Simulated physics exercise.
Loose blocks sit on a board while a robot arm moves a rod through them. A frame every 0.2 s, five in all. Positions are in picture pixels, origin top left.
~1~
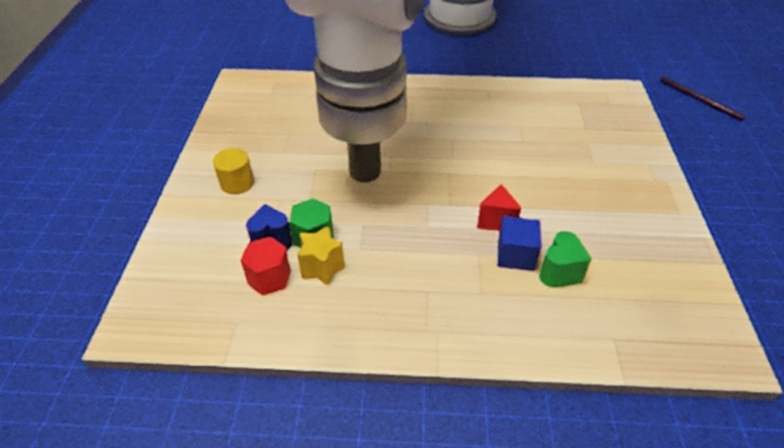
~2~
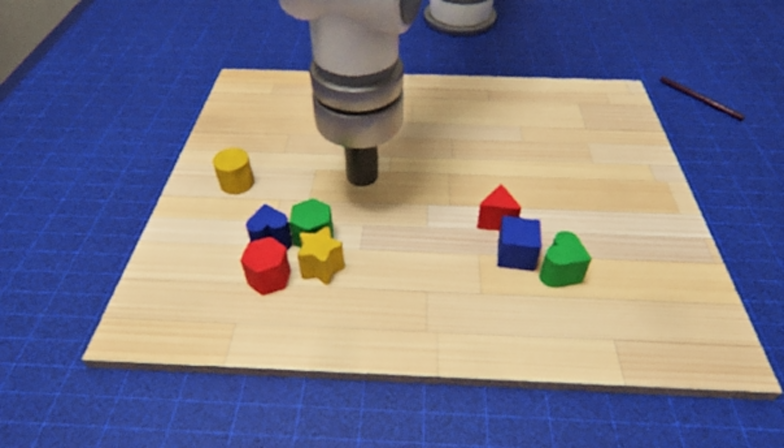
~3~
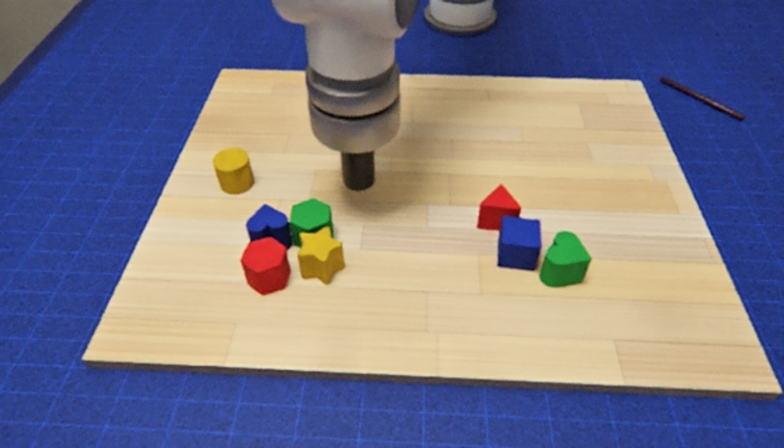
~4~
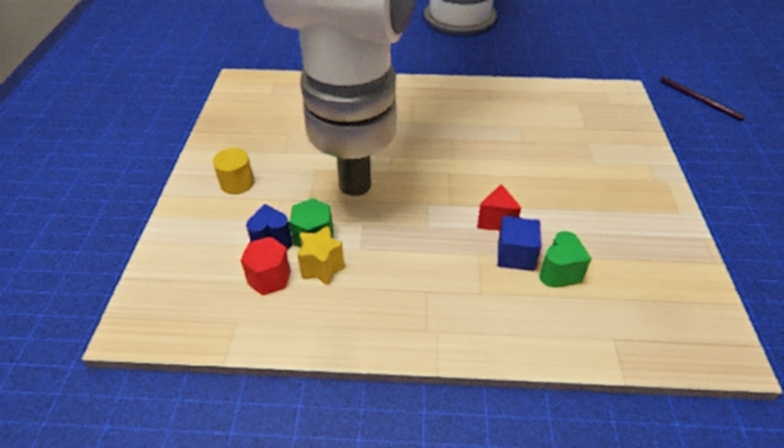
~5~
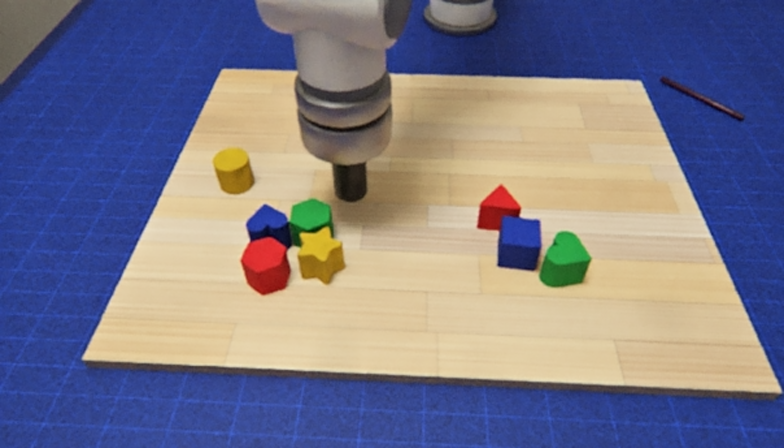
A grey robot arm holding a short black rod reaches over a pale wooden board on a blue surface, seen from above at an angle by a still camera. A yellow cylinder and a cluster of red, blue, green and yellow blocks sit left, with red, blue and green blocks right. The rod drifts slightly left and nearer the viewer, touching nothing, while every block stays still.
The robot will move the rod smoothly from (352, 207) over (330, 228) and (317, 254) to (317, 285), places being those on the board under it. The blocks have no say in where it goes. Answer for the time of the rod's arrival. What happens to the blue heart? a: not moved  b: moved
It's b.
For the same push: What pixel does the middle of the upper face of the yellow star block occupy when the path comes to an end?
I predict (319, 289).
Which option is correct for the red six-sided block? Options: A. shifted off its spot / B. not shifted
That would be A.
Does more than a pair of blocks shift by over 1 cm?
I believe so.
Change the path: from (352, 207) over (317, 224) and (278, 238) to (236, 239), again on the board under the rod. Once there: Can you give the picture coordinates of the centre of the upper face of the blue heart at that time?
Answer: (208, 241).
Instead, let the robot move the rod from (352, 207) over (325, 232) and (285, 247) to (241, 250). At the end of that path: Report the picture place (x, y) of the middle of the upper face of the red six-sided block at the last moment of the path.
Pixel (219, 290).
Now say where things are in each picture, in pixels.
The first frame shows tip of the rod (365, 172), middles of tops, red six-sided block (263, 254), blue heart (266, 218), green six-sided block (310, 213), yellow star block (318, 243).
The second frame shows rod (362, 176), nothing pushed.
The third frame shows rod (359, 181), nothing pushed.
The fourth frame shows rod (355, 185), nothing pushed.
The fifth frame shows rod (351, 191), red six-sided block (263, 254), blue heart (266, 218), green six-sided block (310, 213), yellow star block (318, 243).
The first path, step by step. One third of the way, rod (328, 212); blue heart (259, 221), turned 25° clockwise; green six-sided block (299, 224); yellow star block (317, 248), turned 15° anticlockwise.
Two thirds of the way, rod (315, 239); red six-sided block (242, 267), turned 15° clockwise; blue heart (253, 223), turned 50° clockwise; green six-sided block (279, 248), turned 25° clockwise; yellow star block (316, 260), turned 50° anticlockwise.
At the end, rod (314, 269); red six-sided block (229, 274), turned 40° clockwise; blue heart (253, 223), turned 50° clockwise; green six-sided block (272, 265), turned 45° clockwise; yellow star block (319, 289), turned 70° anticlockwise.
